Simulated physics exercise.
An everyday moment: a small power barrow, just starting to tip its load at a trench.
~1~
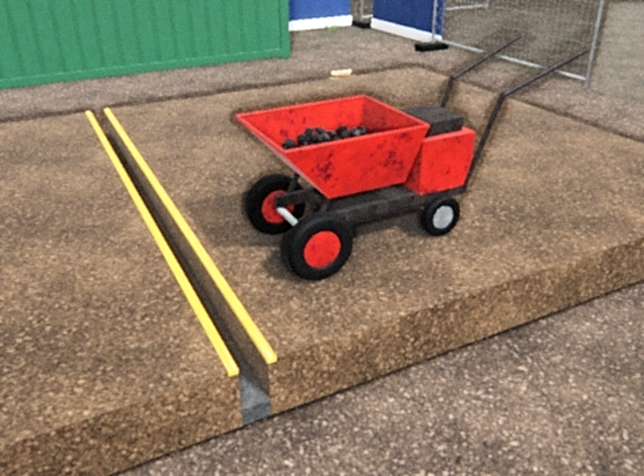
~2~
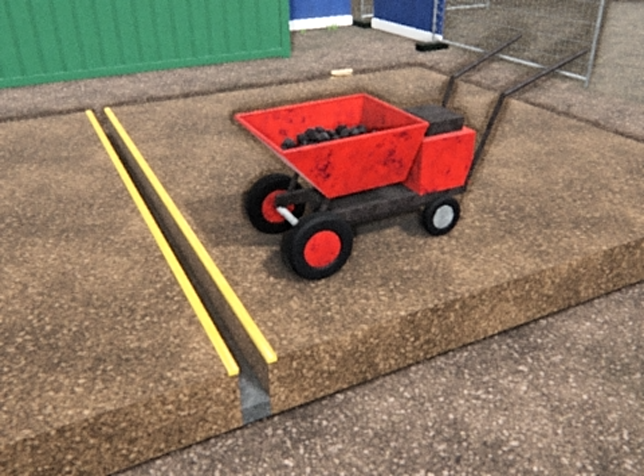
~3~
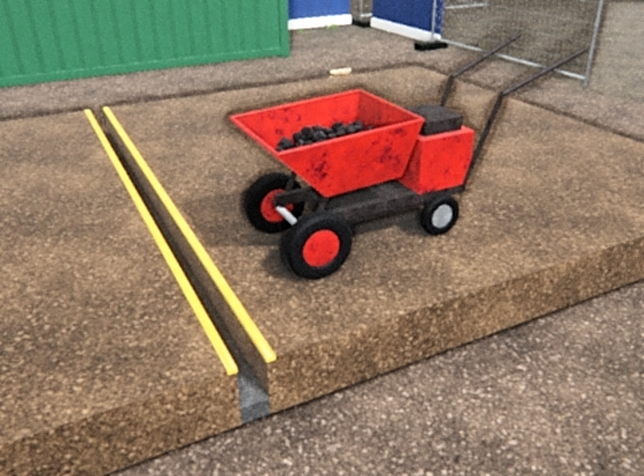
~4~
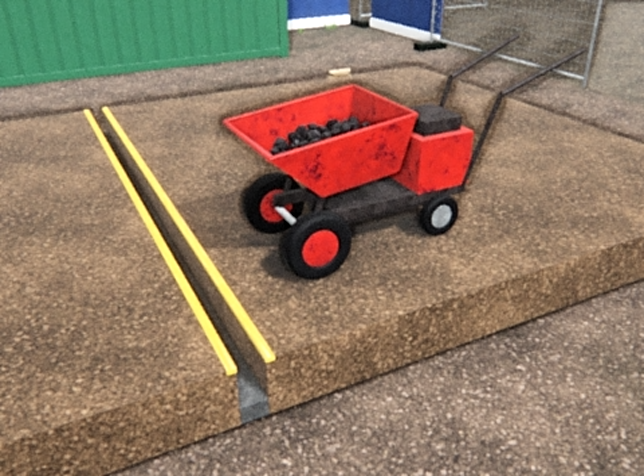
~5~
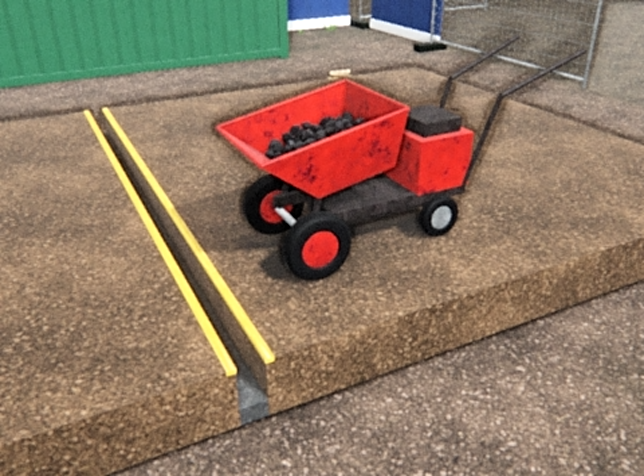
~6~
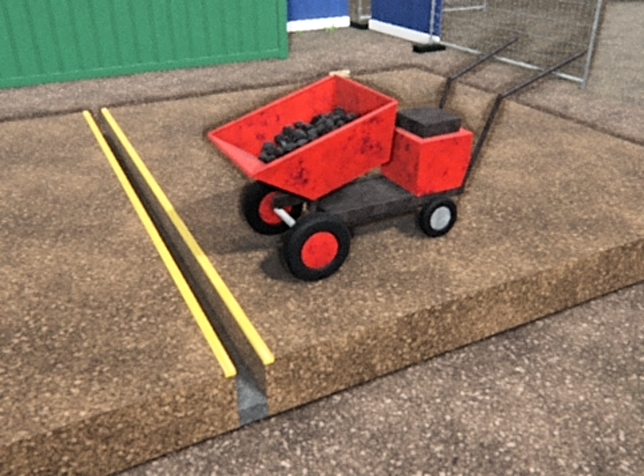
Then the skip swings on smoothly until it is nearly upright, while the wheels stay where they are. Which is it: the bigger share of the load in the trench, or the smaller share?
The trench will hold a lesser part of the load.
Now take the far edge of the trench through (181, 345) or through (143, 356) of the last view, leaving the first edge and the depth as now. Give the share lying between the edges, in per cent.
The first gives 90 %, the second 100 %.
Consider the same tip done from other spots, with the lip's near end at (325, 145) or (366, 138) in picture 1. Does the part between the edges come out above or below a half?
In turn: Above a half; below a half.
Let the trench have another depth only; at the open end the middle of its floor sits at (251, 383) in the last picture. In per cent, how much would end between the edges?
Roughly 20 in a hundred.
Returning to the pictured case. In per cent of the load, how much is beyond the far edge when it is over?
Around 70 per cent.
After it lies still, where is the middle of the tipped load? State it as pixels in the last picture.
Close to (158, 284) in the last view.
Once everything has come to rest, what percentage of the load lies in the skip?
Result: Close to 15 per cent.
Shortly afterwards, skip tipped steeply; the whole lot in the skip.
Next, skip tipped right over; the bulk in the skip; only a few in or heaped over the trench; a little beyond it; only a few falling.
Some moments later, skip tipped right over; near a quarter in the skip; a little in or heaped over the trench; near two thirds beyond it.
In the end, skip tipped right over; a little in the skip; near a quarter in or heaped over the trench; near two thirds beyond it.
